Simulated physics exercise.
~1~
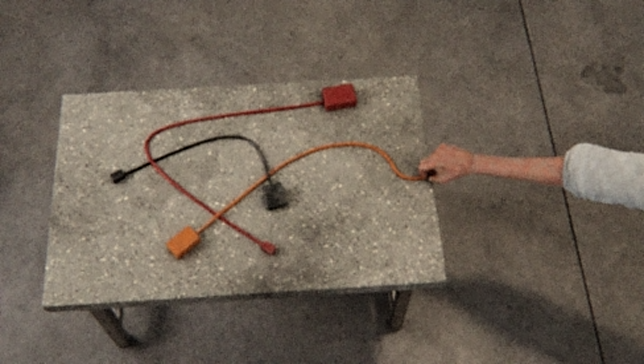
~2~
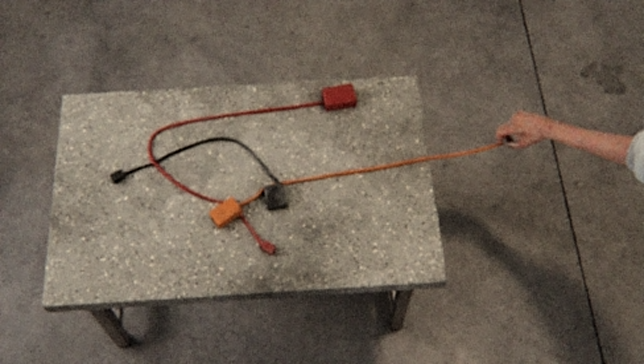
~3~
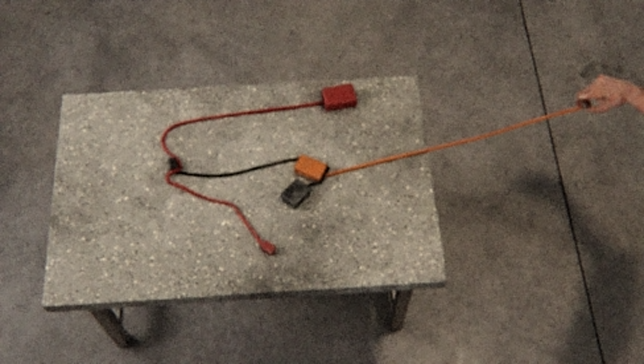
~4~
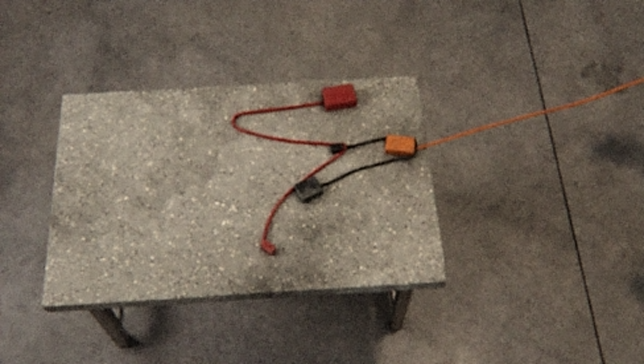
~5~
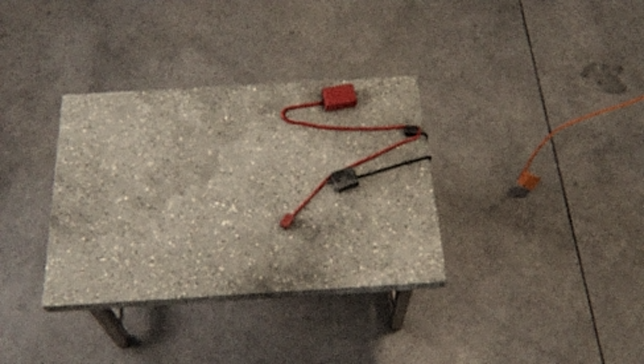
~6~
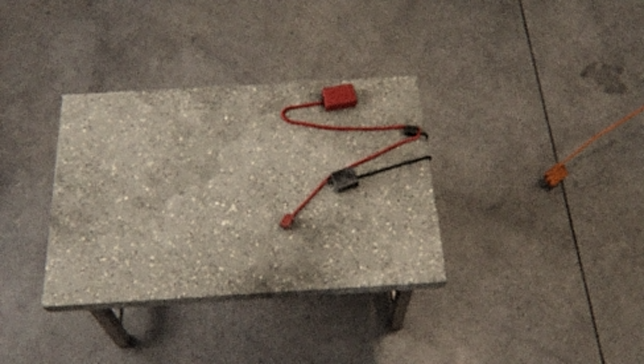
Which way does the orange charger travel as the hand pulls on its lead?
The orange charger moves to the right, sliding across the table and going over its edge.
